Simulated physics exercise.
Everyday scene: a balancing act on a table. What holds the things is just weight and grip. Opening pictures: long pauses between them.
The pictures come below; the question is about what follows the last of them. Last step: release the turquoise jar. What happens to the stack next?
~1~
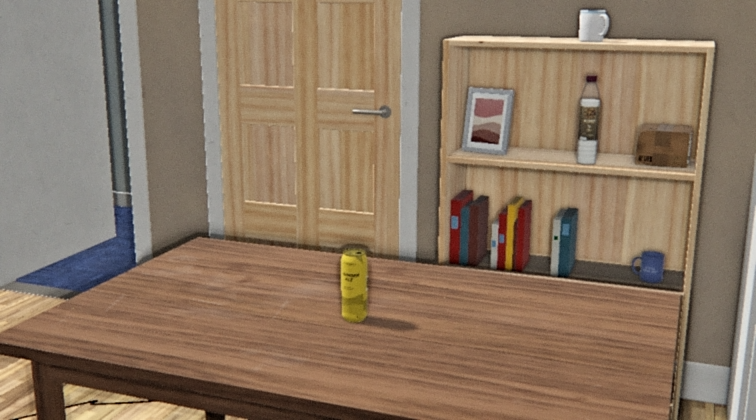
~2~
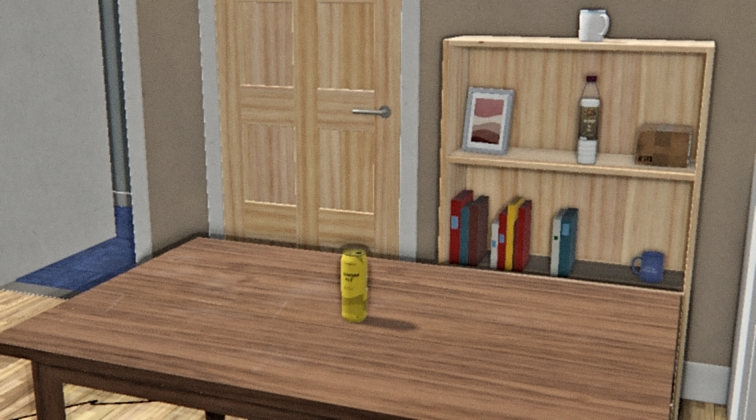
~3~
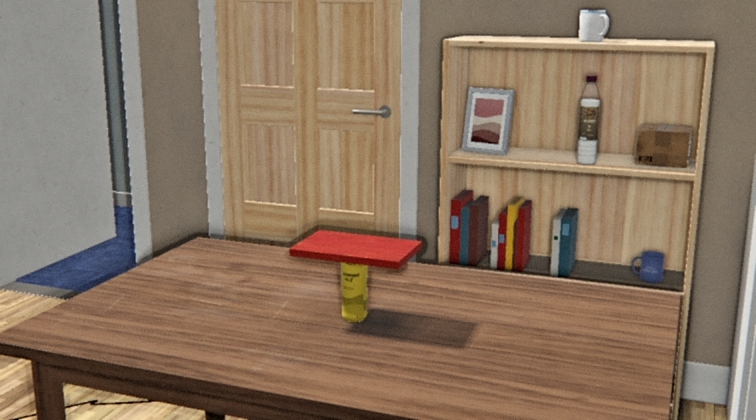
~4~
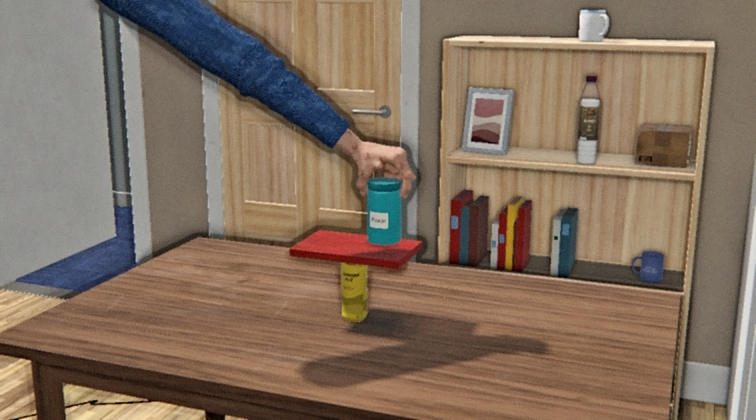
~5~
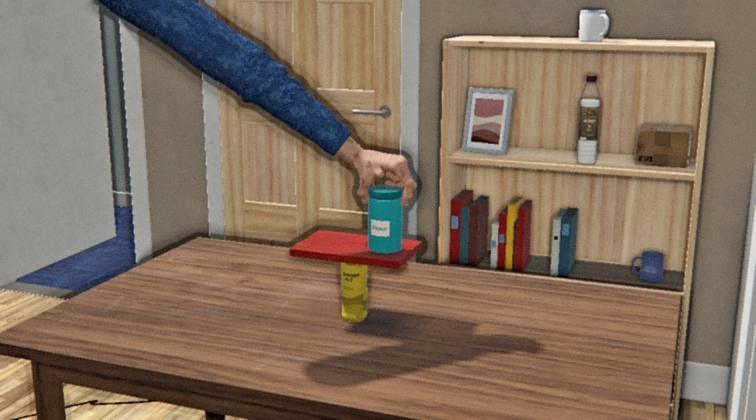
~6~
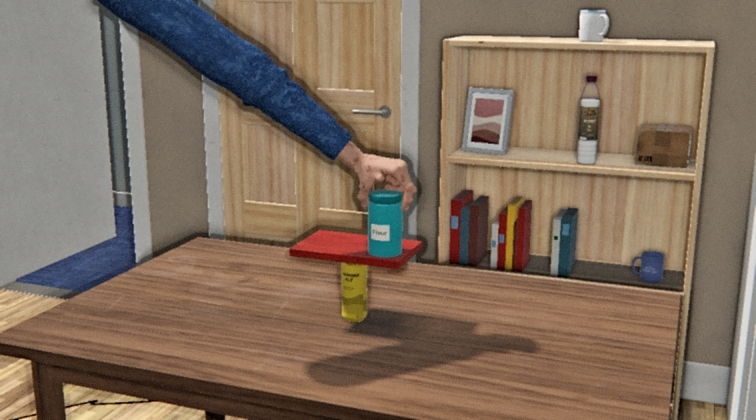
The stack tumbles over.
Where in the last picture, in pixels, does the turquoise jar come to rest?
Close to pixel (414, 324).
Then, 0.40 s after the last picture, turquoise jar now fallen; red board tipped 57° from how it was.
Then, 0.60 s after the last picture, red board now fallen.
At rest, fallen, red board and turquoise jar; yellow can in place. Seen from the same camera at the end, turquoise jar near (414, 324). The stack loses its balance.
